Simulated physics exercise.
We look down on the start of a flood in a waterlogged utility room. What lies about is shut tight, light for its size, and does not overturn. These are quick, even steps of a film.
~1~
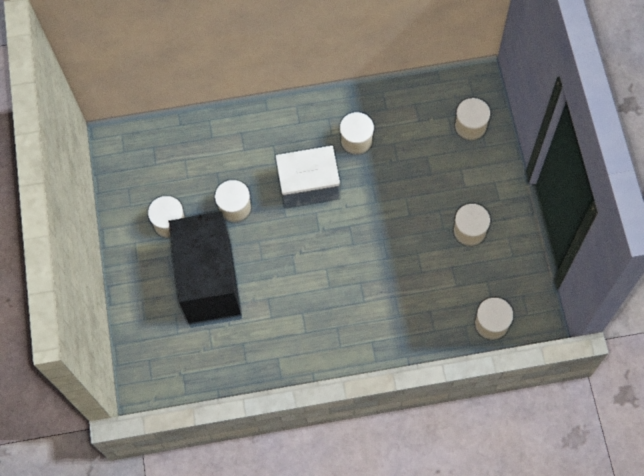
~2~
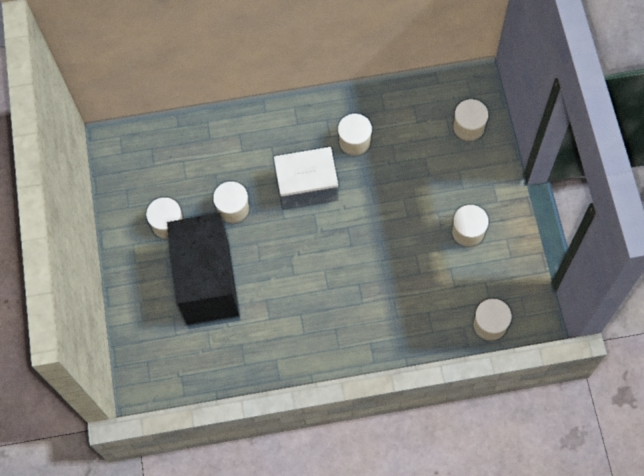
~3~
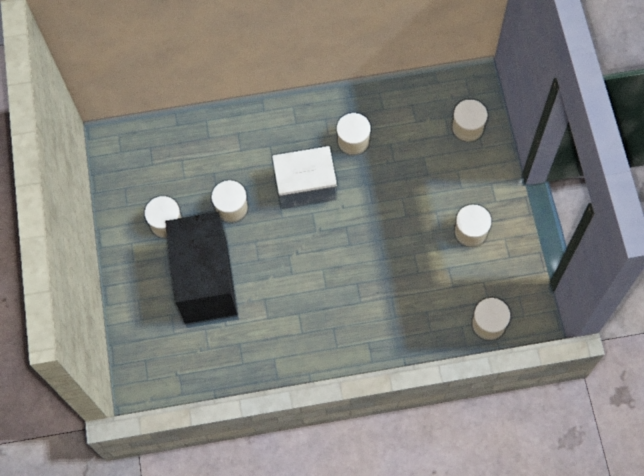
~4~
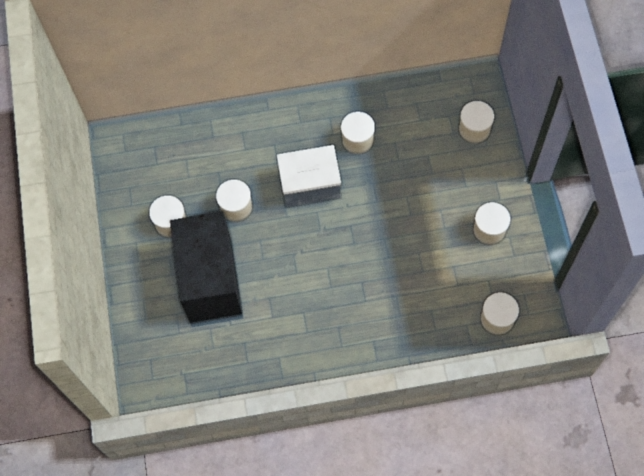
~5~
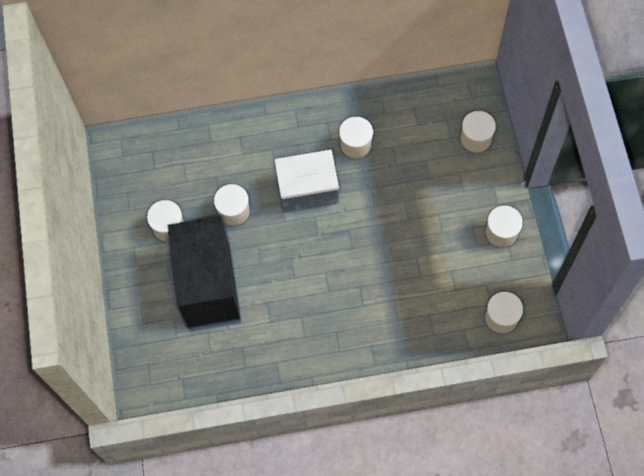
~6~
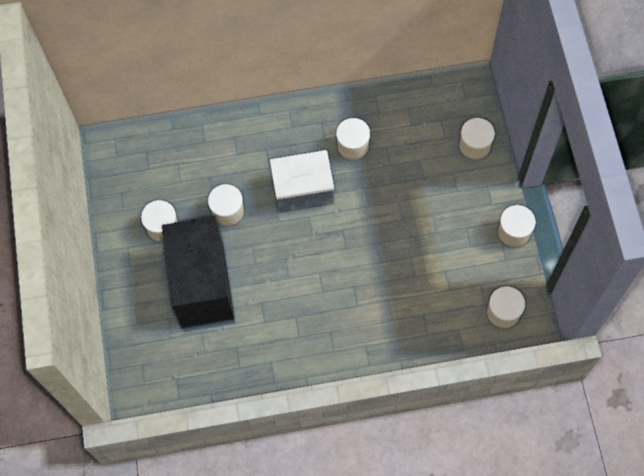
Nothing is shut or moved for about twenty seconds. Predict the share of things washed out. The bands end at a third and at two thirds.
Share: At least two thirds.
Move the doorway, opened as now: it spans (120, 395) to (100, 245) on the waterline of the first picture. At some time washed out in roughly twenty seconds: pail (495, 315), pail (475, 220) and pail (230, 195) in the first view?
In that order: Kept in, no, gone.
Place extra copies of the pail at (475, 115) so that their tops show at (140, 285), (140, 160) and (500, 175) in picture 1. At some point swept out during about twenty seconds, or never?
In that order: No, still in, washed out.
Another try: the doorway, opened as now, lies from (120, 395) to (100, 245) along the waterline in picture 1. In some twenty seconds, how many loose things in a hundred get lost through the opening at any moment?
Some 40 per cent.
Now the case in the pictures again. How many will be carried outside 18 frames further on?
I count 3.
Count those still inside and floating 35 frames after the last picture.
2 of them.
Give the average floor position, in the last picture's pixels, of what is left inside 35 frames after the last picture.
Close to (307, 237).
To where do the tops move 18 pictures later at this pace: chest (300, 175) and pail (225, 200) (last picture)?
Near (397, 189) and (287, 221).
A moment on, 1 of 7 are out; 6 afloat.
Next, 3 of 7 are out; 4 afloat.
Later, 5 of 7 are out; 2 afloat.
In the end, 5 of 7 are out; 2 afloat.
